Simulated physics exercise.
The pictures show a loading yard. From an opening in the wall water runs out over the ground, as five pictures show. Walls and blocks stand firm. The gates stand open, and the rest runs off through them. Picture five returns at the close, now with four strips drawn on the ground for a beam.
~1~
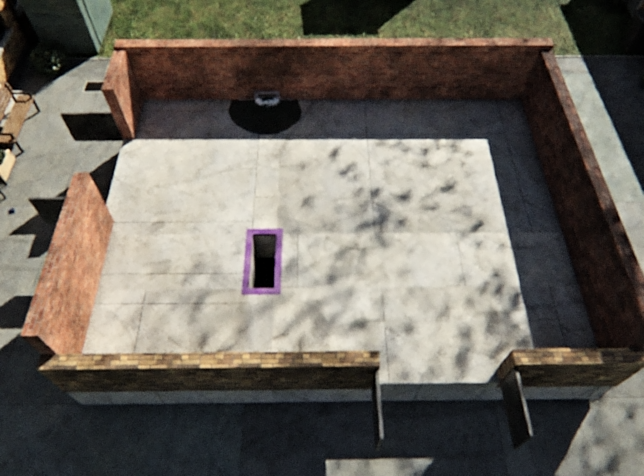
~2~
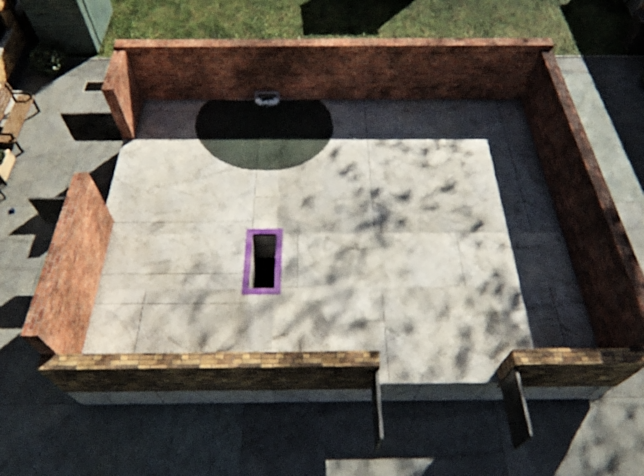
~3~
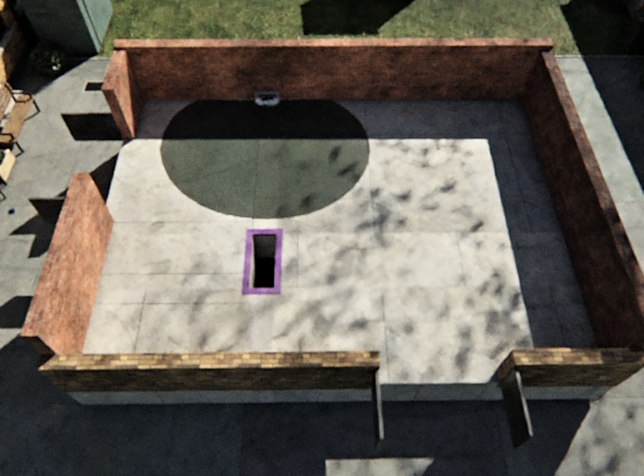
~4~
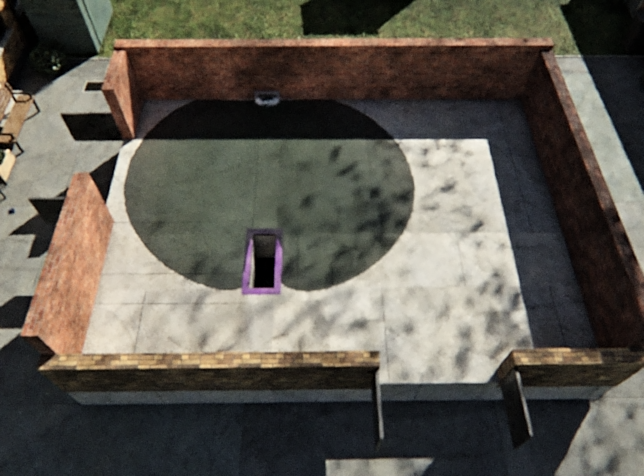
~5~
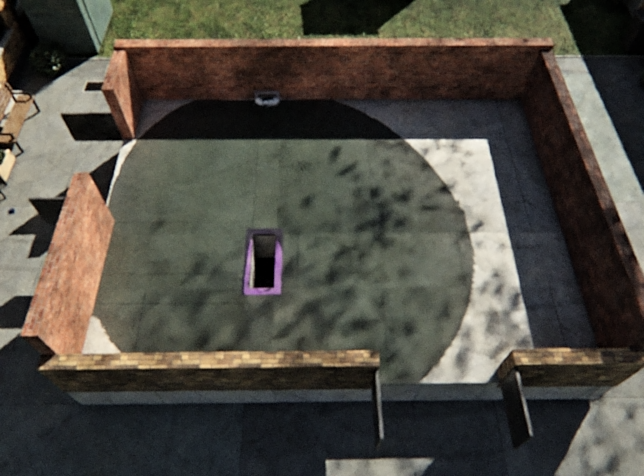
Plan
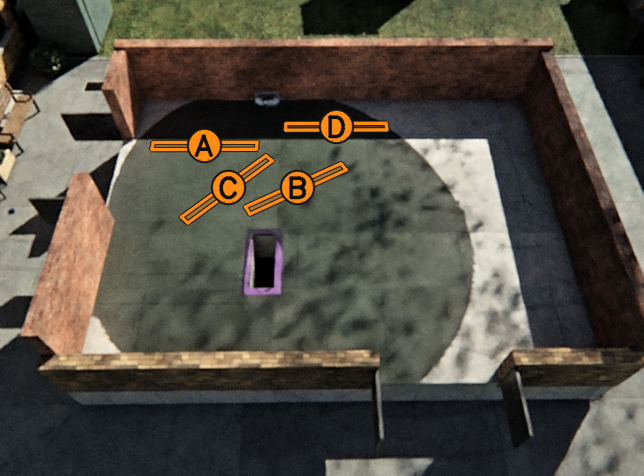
A paved loading yard enclosed by low reddish-brown brick walls is seen from high above, at a steep angle that stays fixed. A purple-rimmed gully sits left of centre in the pale, shadow-dappled ground, with a small outlet by the back wall and open gaps at the left and front right. A dark wet patch spreads from the outlet, widening forward and sideways, reaching and surrounding the gully, and covering most of the floor.
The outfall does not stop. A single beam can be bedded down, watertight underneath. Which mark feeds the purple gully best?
Take D.
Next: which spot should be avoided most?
That is spot B.
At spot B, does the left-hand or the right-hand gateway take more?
More leaves on the right.
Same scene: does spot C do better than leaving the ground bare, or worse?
It is worse.
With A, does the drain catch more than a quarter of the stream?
No, it does not.
On the marked copy, A from (152, 146) to (256, 145); B from (247, 210) to (343, 166); C from (184, 219) to (269, 158); D from (285, 126) to (386, 126).
With A, about 11 % of the stream goes into the purple gully, about 84 % out by the gates.
With B, about 7 % of the stream goes into the purple gully, about 90 % out by the gates.
With C, about 11 % of the stream goes into the purple gully, about 86 % out by the gates.
With D, about 20 % of the stream goes into the purple gully, about 78 % out by the gates.
